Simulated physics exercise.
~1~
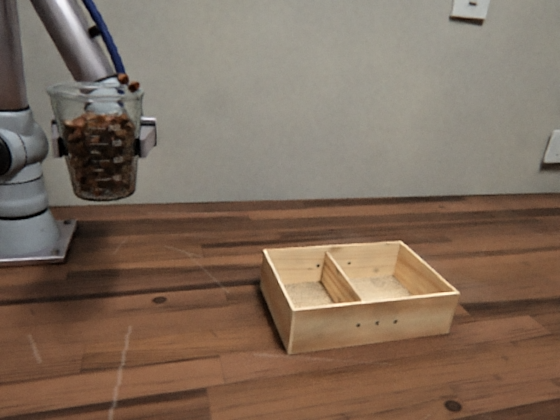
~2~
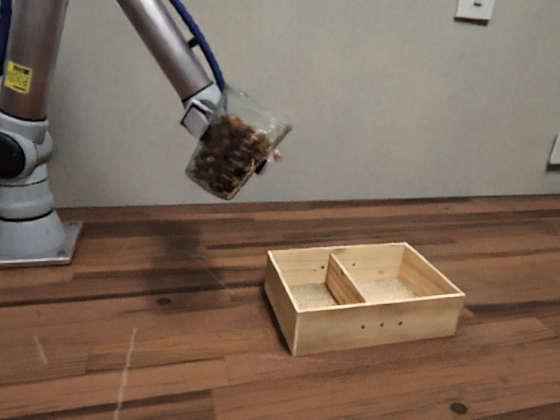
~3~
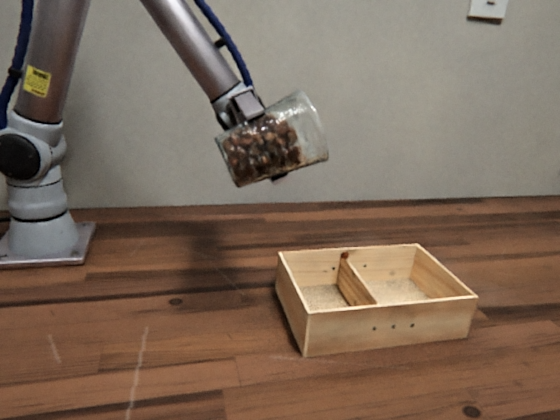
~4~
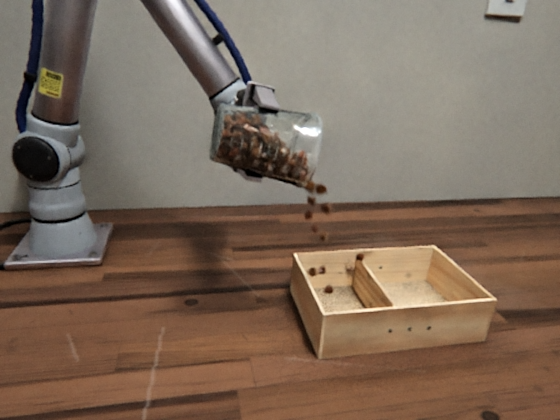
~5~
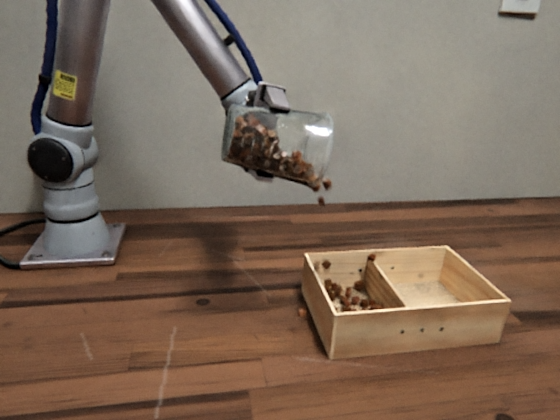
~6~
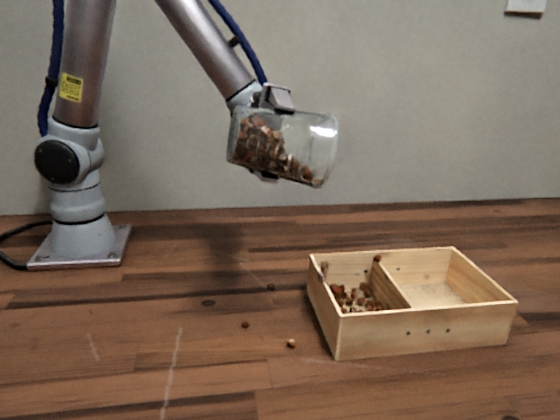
A grey robot arm with a blue cable stands at the left of a brown wooden table against a plain grey wall, seen from the front, gripping an upright clear beaker full of small brown pellets. A pale wooden box with a cross wall sits to the right. The arm swings the beaker right and tips it onto its side above the table. Pellets spill from its mouth and drop into the box's left compartment. The pouring stops with many pellets still in the tilted beaker, a pile in the left compartment, and a few lying on the table.
